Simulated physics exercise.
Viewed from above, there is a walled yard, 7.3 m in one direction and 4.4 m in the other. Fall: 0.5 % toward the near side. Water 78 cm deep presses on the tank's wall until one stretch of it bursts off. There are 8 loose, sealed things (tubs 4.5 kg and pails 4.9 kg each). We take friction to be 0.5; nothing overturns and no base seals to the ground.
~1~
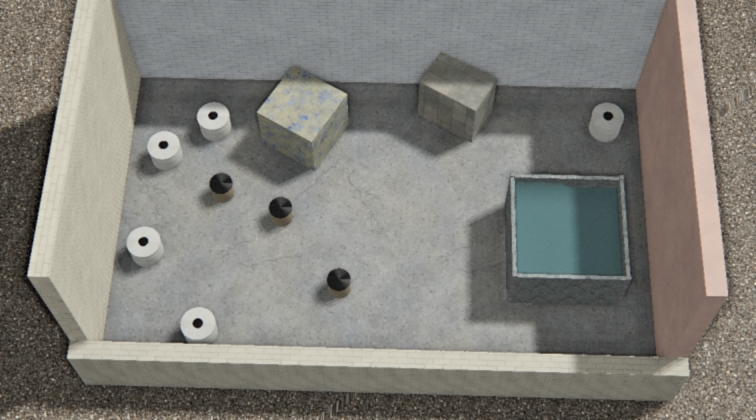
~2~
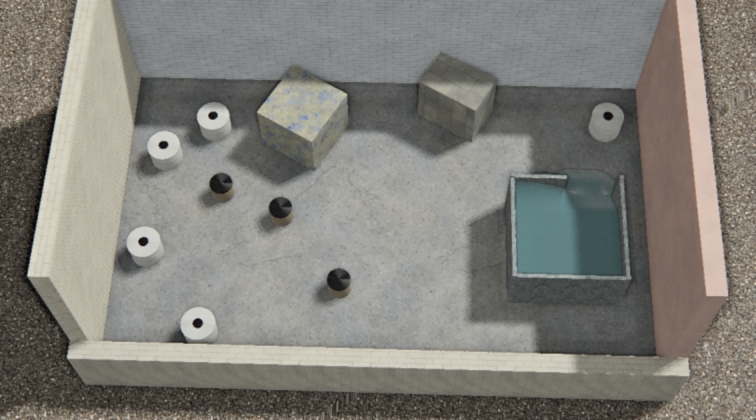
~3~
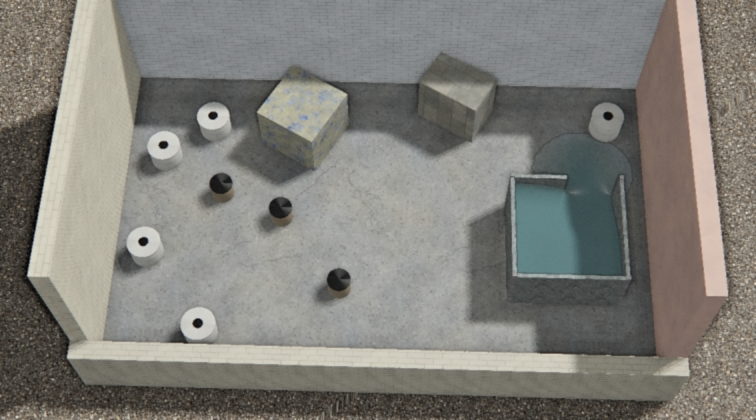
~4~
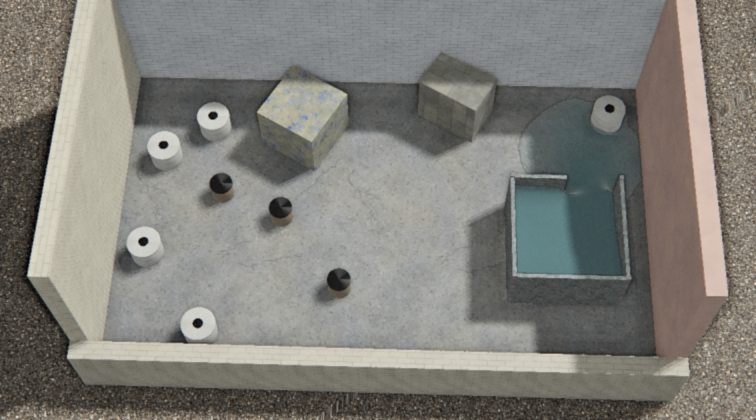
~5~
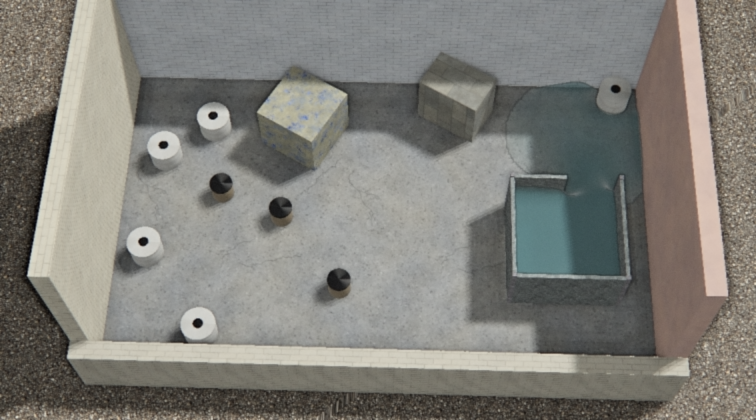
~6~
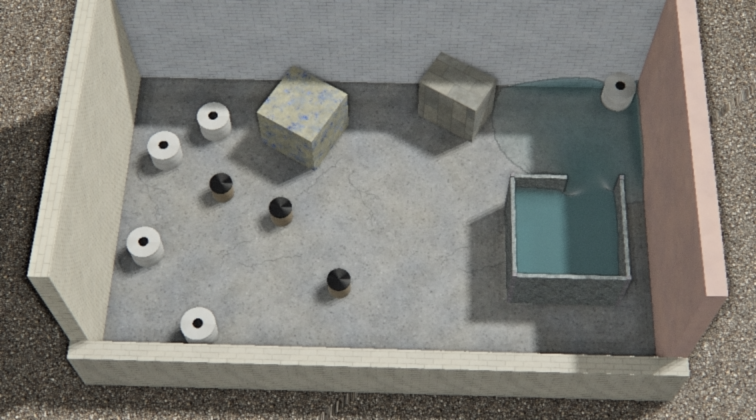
In this clip, water escapes through a gap in the back side of a square pool in a walled yard and spreads across the floor, pushing a nearby white tub toward the back right corner while the other objects stay still.
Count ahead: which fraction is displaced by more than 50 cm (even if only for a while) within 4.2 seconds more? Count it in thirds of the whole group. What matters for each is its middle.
I expect the share moved that far will be below a third.
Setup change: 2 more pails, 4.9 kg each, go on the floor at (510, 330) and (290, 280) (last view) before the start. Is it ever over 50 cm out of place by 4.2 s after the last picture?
Taking them in order: Below the mark and below the mark.
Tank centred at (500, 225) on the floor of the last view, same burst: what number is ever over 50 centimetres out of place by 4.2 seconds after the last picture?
In that case the number is 1.
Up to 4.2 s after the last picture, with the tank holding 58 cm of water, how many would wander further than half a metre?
Under that setup the answer is 1.
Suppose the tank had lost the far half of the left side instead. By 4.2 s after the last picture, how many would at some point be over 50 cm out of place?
The count would be 7.
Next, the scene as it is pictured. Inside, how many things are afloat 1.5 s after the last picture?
My tally comes to 1.
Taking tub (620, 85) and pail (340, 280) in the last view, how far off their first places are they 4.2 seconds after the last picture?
The first ends 250 centimetres from its start and the second 40 centimetres.
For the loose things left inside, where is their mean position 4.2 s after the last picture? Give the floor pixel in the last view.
The centre sits near (251, 220).
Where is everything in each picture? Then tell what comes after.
The first picture shows a tub at (608, 116) rests on the ground; a tub at (144, 242), on the bottom; 2.0 m2 under water; 0 of 8 have shifted.
The second picture shows a tub at (608, 116), on the bottom; a tub at (144, 242) rests on the ground; 2.4 m2 under water; 0 of 8 have shifted.
The third picture shows a tub at (608, 116) rests on the ground; a tub at (144, 242), on the bottom; 3.2 m2 under water; 0 of 8 have shifted.
The fourth picture shows a tub at (610, 109) rests on the ground, 12 cm from its start; a tub at (144, 242) rests on the ground; 4.1 m2 under water; 1 of 8 have shifted.
The fifth picture shows a tub at (616, 89), on the bottom, 46 cm from its start; a tub at (144, 242), on the bottom; water covers 4.9 m2; 1 of 8 have shifted.
The sixth picture shows a tub at (620, 86), afloat, 51 cm from its start; a tub at (144, 242) rests on the ground; 5.3 m2 under water; 1 of 8 have shifted.
Then, 0.4 s after the last picture 0 of 8 are over 50 cm from their spots; 1 afloat.
Then, 1.5 s after the last picture 0 of 8 are over 50 cm from their spots; 1 afloat.
Then, 2.8 s after the last picture 1 of 8 are over 50 cm from their spots; 1 afloat.
Then, 4.2 s after the last picture 1 of 8 are over 50 cm from their spots, and 1 have been at some point; 1 afloat.
